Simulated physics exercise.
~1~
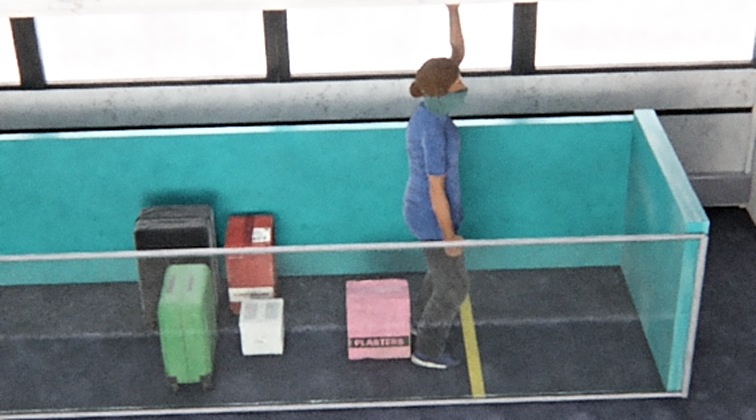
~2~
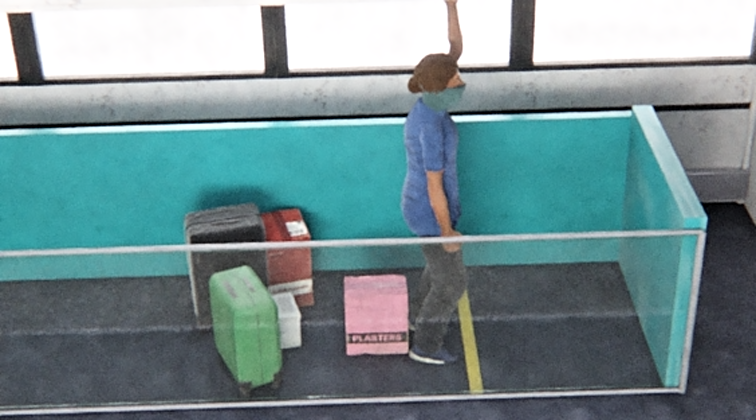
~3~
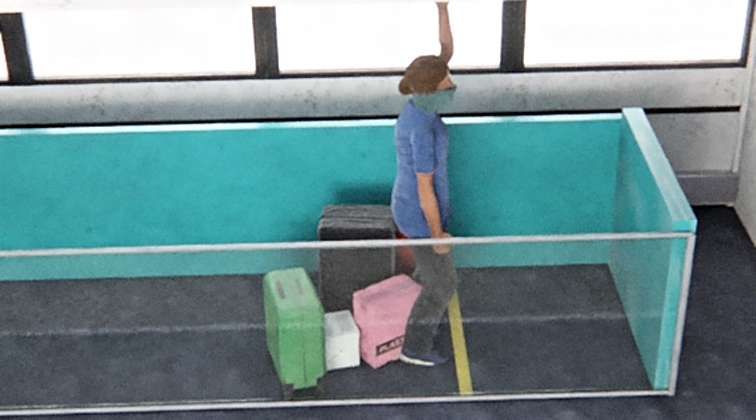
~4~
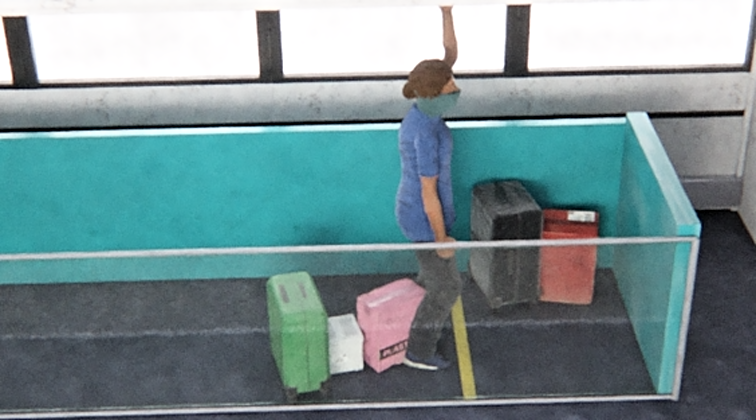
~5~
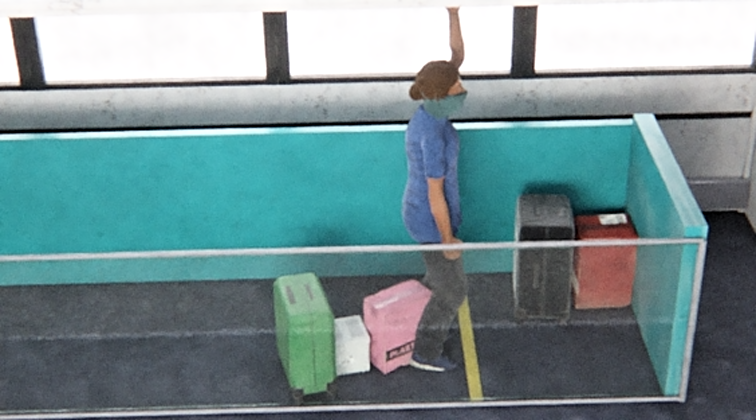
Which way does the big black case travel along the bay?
The big black case moves to the right, passing behind the standing person and ending beyond the yellow line.
